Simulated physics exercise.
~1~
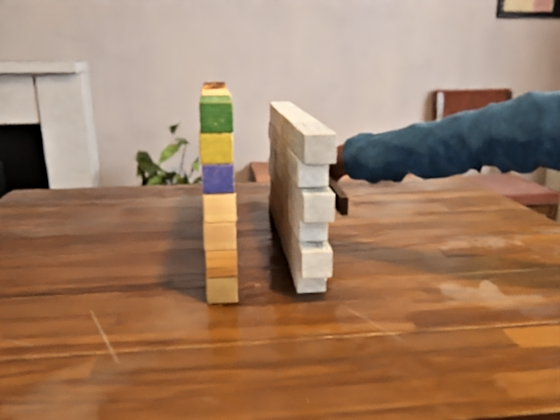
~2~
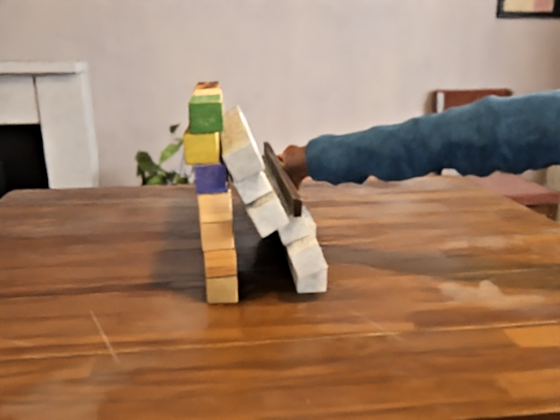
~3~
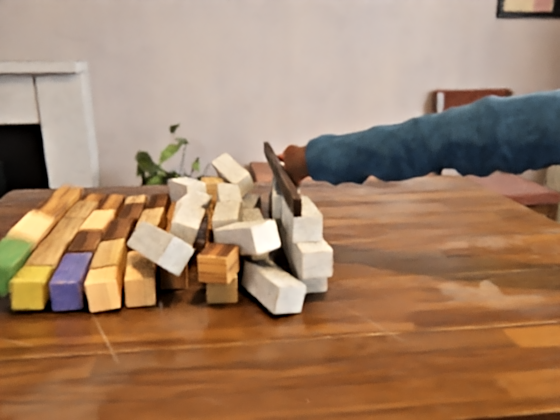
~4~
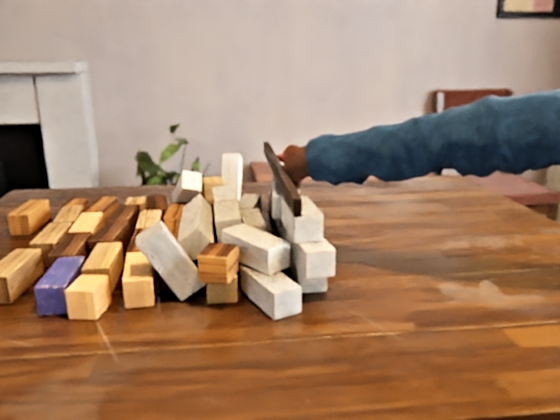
An arm pushes a pale block wall left into a coloured one, and both collapse, scattering blocks.
